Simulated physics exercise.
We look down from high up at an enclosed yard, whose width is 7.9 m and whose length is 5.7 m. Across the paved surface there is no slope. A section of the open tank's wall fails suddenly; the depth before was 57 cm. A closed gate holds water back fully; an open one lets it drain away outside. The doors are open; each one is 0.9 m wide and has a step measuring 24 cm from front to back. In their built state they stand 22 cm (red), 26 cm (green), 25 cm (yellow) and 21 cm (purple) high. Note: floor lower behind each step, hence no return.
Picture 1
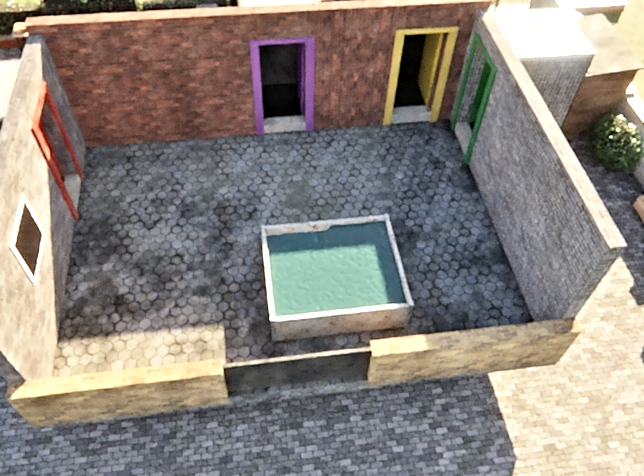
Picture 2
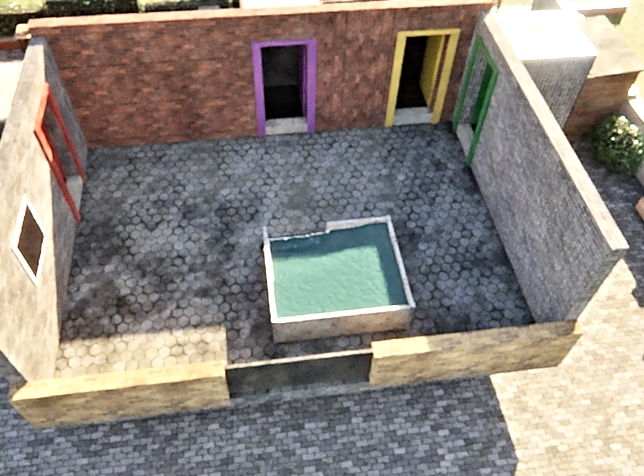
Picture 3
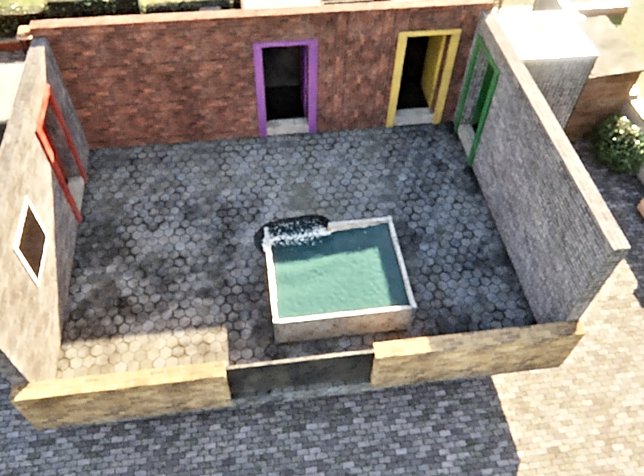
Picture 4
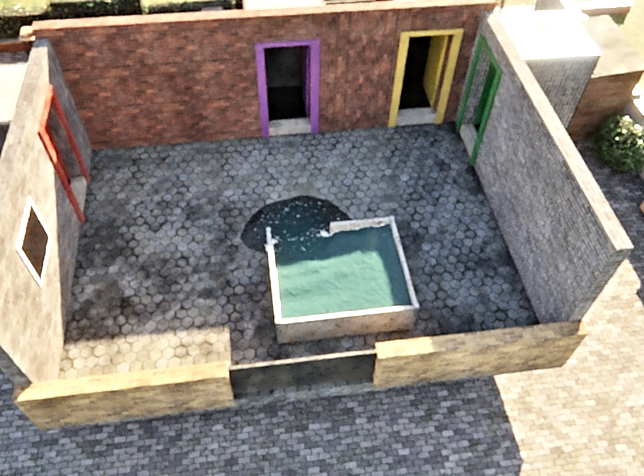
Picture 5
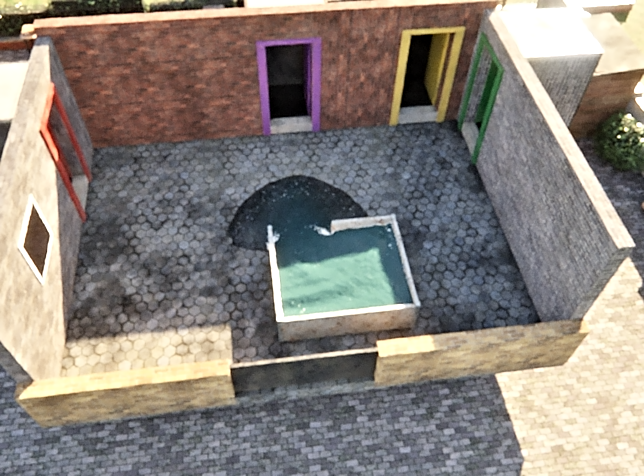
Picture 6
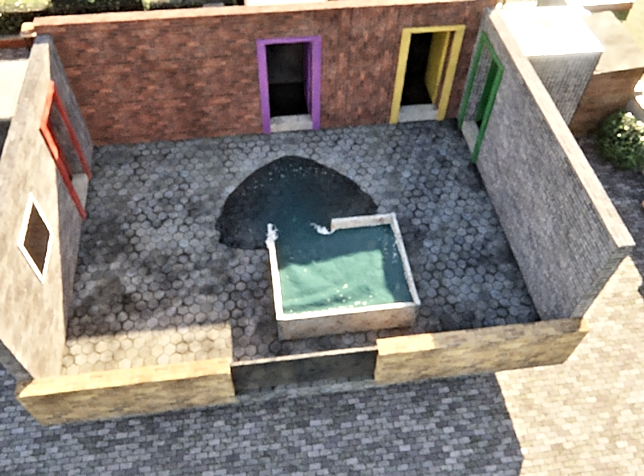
Water poured out of a square open tank in a walled yard after part of its far wall gave way, spreading in a widening dark pool across the paving behind it.
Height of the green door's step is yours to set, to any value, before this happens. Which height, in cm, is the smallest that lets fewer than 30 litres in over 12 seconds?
The smallest is roughly 9.5 cm.
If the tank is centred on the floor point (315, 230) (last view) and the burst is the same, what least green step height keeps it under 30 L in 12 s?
I'd put it at close to 9.5 cm.
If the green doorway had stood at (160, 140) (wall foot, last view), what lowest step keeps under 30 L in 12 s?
8.0 cm.
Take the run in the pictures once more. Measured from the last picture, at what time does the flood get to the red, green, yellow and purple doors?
Arrival times - red: 2.2 s; green: 2.4 s; yellow: 1.5 s; purple: 0.2 s.
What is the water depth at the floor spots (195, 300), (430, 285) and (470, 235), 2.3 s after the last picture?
Close to 0, 0 and 0 cm deep.
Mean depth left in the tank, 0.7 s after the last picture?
About 40 cm.
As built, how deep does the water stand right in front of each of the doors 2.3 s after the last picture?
Depths in cm - red: 3, green: 4, yellow: 7, purple: 20.
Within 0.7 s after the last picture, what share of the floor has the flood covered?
Approximately 25 % of it.
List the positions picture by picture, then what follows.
In the first frame, the open tank at (333, 267) is whole and still, 57 cm deep; the green door at (471, 108) is dry.
In the second frame, the gap is on the far side, the front 0.3 m out at a hidden place; the back of the open tank holds 57 cm.
In the third frame, water pours out on the far side and has run 0.8 m, to (309, 218); about 10 cm deep outside, 57 cm at the back.
In the fourth frame, the gap is on the far side, the front 1.2 m out at (293, 201); the back of the open tank holds 57 cm.
In the fifth frame, the gap is on the far side, the front 1.8 m out at (288, 180); the back of the open tank holds 56 cm.
In the sixth frame, water pours out on the far side and has run 2.3 m, to (283, 160); about 4 cm deep outside, 49 cm at the back; 2.9 m in a straight line remain to the green door at (478, 106).
Then, 0.7 s after the last picture water covers 25 % of the floor, deepest (30 cm) near (287, 239); it has not reached the green door.
Then, 2.3 s after the last picture water covers 35 % of the floor, deepest (29 cm) near (92, 161); it has not reached the green door.
Then, 11.3 s after the last picture water covers 100 % of the floor, deepest (12 cm) near (292, 374); 5 cm at the green door, 0 litres in over its 26 cm step.
At the green door as built, the water peaked near 15 cm, 2.9 s after the last picture.
Run again over the same 12 s with other heights there, 57 litres in over 7.5 cm, 9 litres over 12 cm. The limit of 30 litres is kept from about 9.5 cm up.
